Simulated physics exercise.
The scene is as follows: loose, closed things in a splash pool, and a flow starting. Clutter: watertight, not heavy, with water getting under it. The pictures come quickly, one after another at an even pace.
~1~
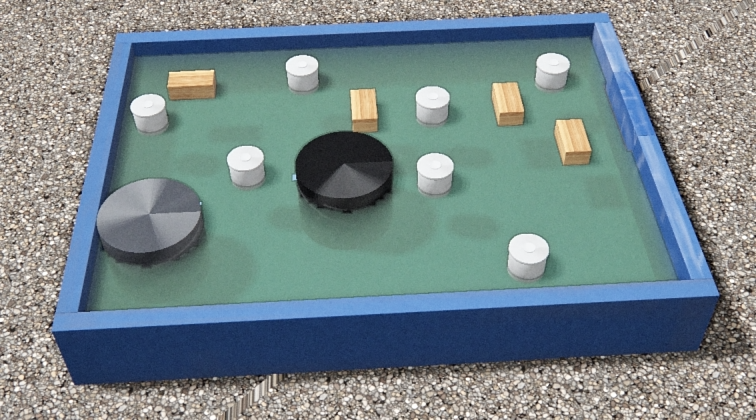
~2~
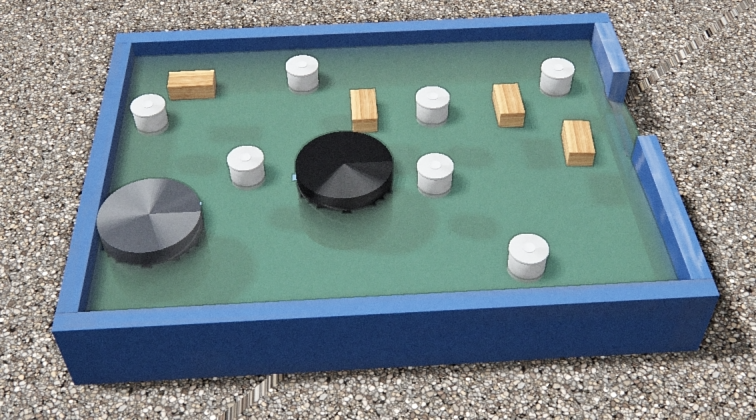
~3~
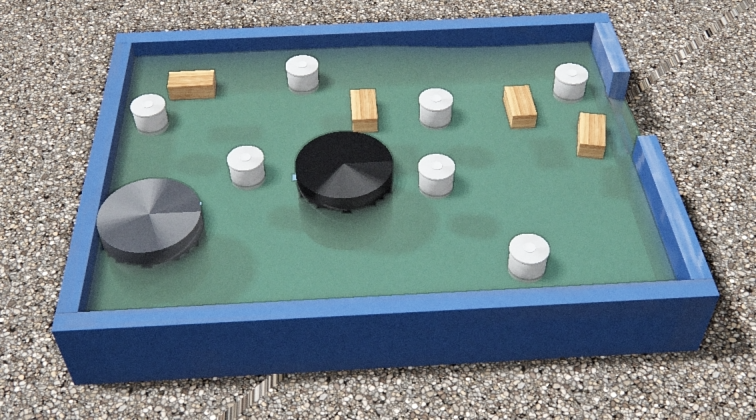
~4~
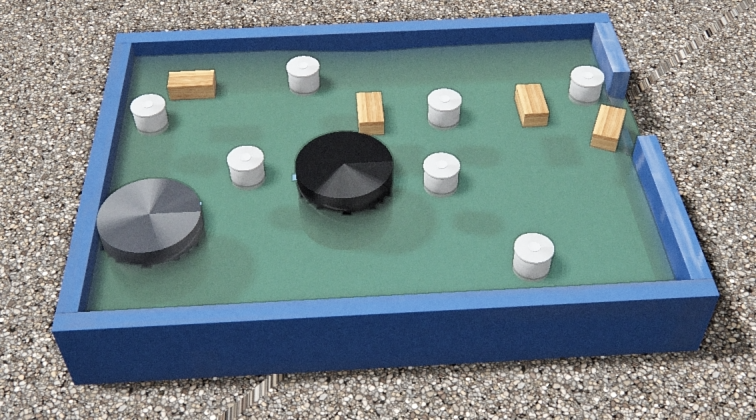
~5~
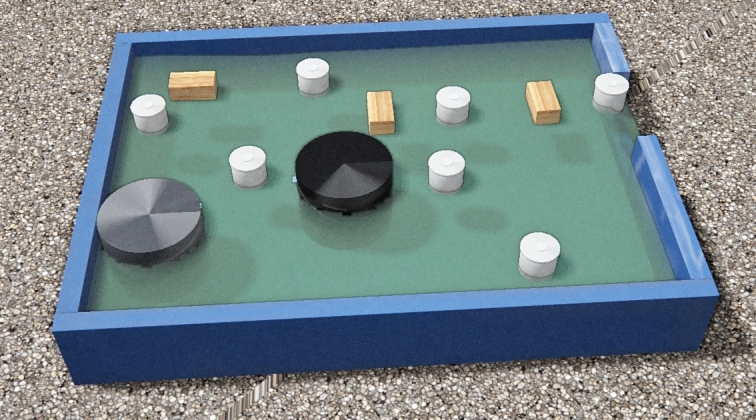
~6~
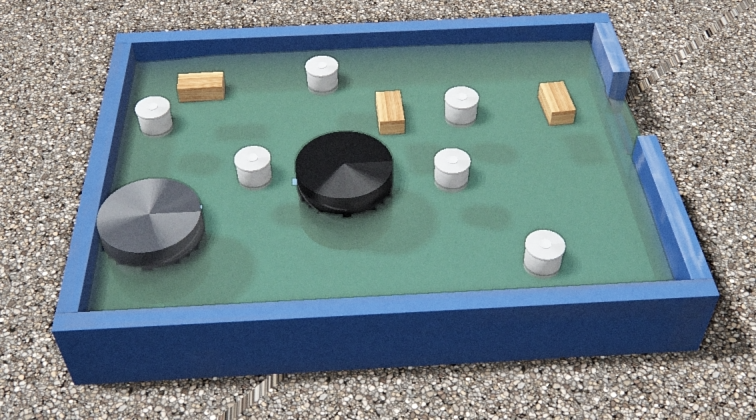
A blue-walled pool opens on the right, and floating tubs and blocks drift rightward.
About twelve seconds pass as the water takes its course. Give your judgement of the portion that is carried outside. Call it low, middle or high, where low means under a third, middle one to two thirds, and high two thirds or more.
Middle.
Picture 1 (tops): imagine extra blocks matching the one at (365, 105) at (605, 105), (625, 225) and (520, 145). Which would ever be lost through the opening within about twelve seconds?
Exits, exits, exits.
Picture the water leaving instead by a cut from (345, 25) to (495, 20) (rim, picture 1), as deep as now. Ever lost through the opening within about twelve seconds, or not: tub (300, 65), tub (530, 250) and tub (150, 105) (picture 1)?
Lost, retained, retained.
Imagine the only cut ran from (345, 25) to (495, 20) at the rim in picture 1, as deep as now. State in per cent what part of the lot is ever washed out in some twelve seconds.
Share out: Near 80 %.
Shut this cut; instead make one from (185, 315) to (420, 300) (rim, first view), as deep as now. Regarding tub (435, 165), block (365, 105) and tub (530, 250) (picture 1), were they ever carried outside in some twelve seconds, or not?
Answer, item by item: Lost, not lost, lost.
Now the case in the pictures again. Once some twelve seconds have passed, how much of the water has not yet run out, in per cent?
About 66 per cent.
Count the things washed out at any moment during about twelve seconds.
4.
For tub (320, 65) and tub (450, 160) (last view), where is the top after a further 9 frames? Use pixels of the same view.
Roughly (352, 70) and roughly (483, 156).
A moment on, 2 of 11 are out; 9 afloat.
Next, 3 of 11 are out; 8 afloat.
Later, 4 of 11 are out; 7 afloat.
In the end, 4 of 11 are out; 7 afloat.
